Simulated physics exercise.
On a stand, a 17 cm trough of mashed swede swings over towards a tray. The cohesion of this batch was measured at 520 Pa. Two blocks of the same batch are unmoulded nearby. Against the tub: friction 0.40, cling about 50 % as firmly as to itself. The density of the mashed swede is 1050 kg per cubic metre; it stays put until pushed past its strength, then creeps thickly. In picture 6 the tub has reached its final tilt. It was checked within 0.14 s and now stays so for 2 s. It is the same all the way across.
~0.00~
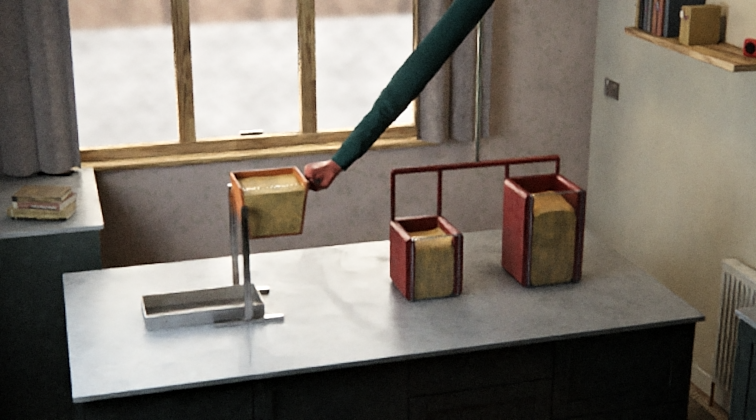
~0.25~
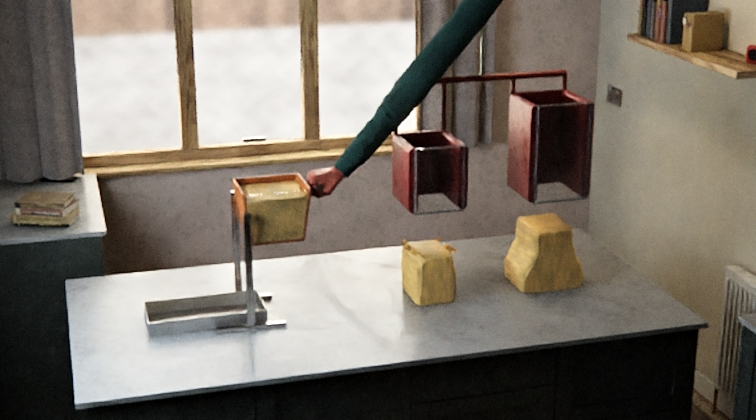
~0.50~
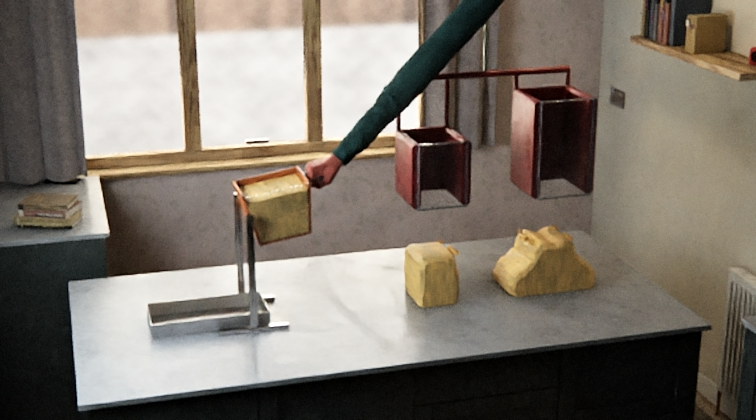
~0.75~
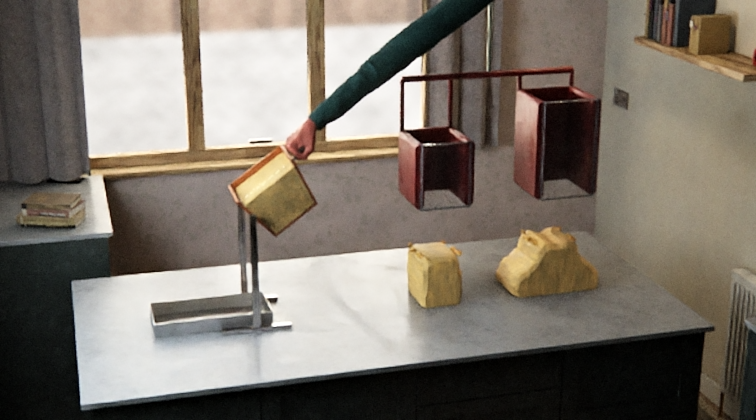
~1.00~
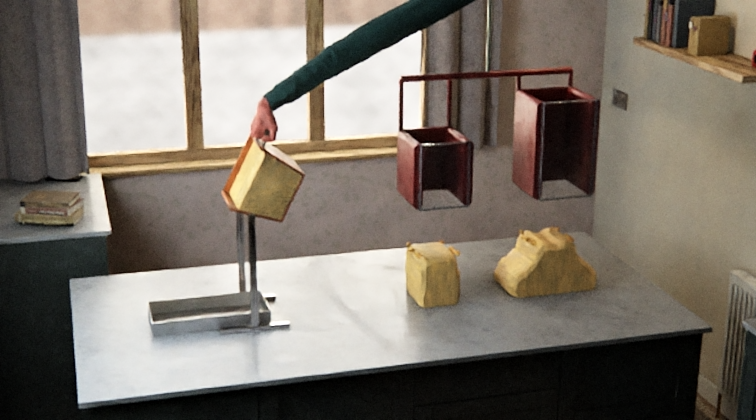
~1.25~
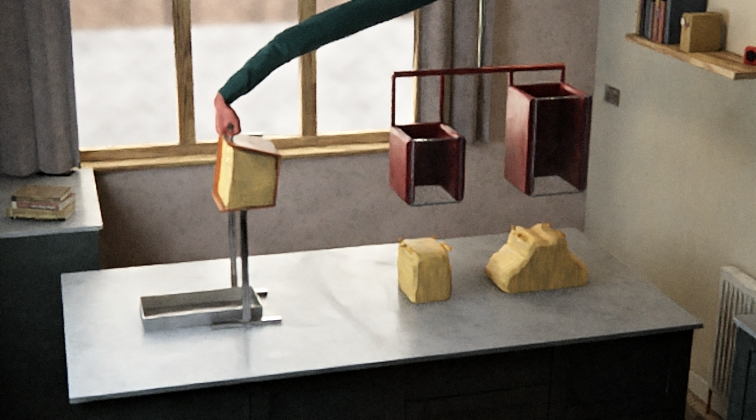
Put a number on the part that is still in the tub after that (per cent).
The part that is still in the tub after that is near 100 %.
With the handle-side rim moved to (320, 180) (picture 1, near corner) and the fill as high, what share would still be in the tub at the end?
Then about 45 %.
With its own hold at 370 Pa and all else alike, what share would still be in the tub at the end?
Then about 55 %.
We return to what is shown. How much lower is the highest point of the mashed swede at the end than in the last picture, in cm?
Roughly 1 cm.
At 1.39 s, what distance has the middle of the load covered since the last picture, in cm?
Some 1 cm.
After 1.39 s, the tub is at 82 degrees and holds 100 %.
After 1.56 s, the tub is at 82 degrees and holds 100 %.
After 1.73 s, the tub is at 82 degrees and holds 100 %.
After 1.90 s, the tub is at 82 degrees and holds 100 %.
After 3.25 s, at the end, the tub is at 82 degrees and holds 100 %.
